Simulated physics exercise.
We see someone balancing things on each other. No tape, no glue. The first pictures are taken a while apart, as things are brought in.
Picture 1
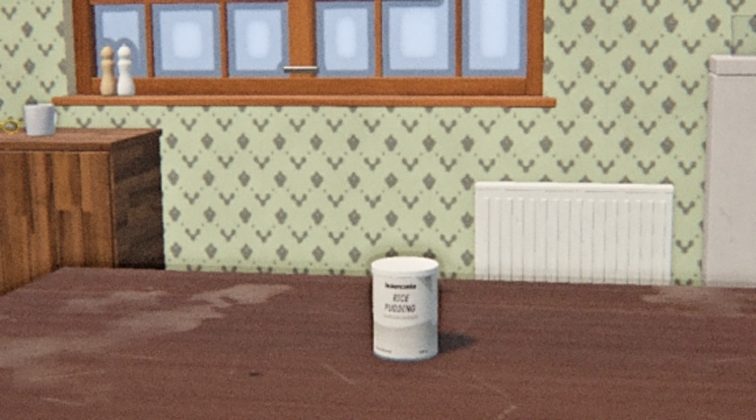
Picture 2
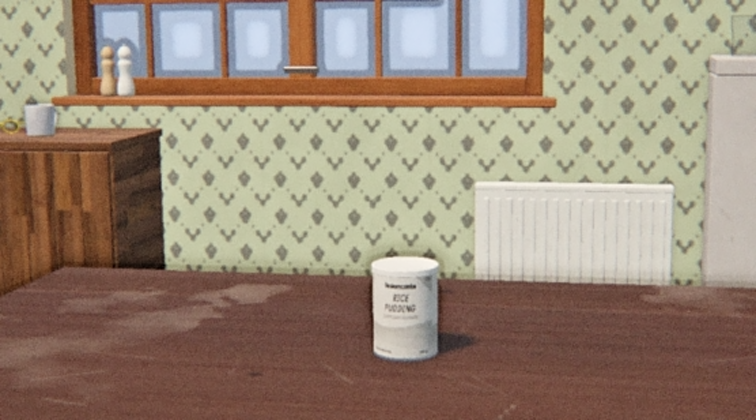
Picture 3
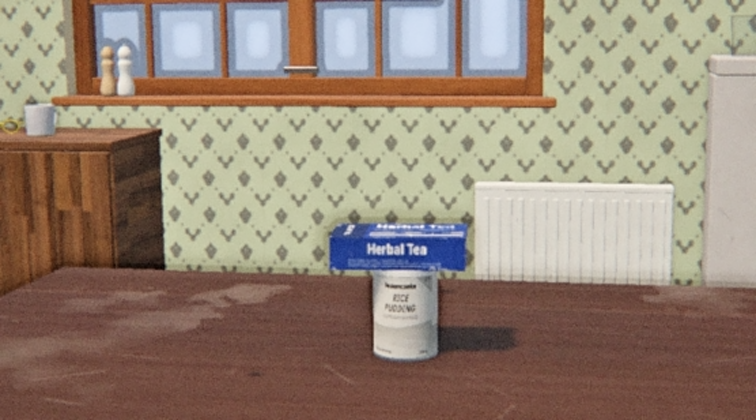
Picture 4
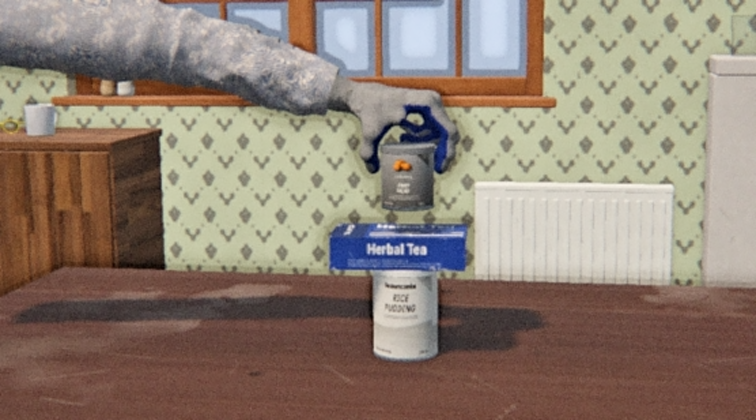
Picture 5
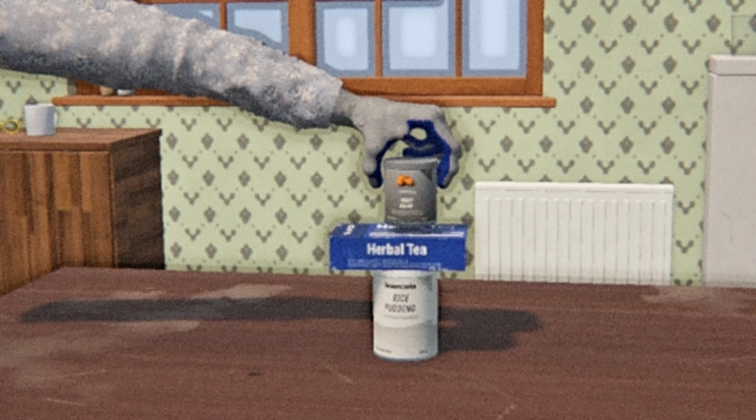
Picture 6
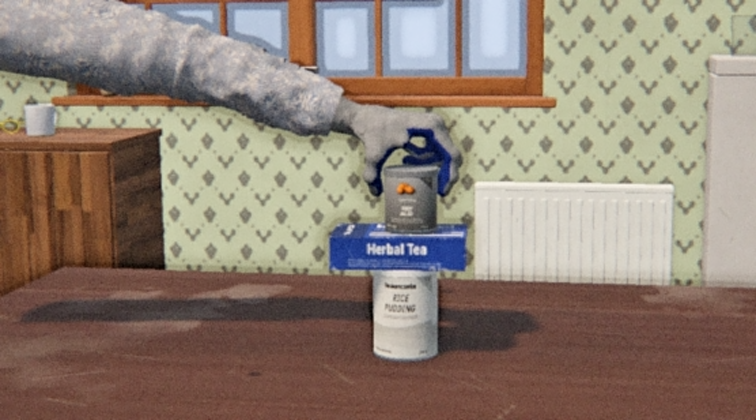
On a dark wooden table, a white can of rice pudding stood alone before a blue packet of herbal tea appeared across its top, then a gloved hand lowered a grey tin onto the packet.
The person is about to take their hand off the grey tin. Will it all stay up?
Here the pile holds.
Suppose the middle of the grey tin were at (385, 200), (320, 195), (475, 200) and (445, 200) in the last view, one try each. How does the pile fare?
In the first case it stays up; in the second case it gives way; in the third case it comes apart; in the fourth case it holds.
Then, 1.00 s after the last picture, nothing has stirred.
Then, 2.10 s after the last picture, grey tin resting near (412, 199).
At rest, all 3 in place. Seen from the same camera at the end, grey tin near (412, 199). The pile keeps its balance.
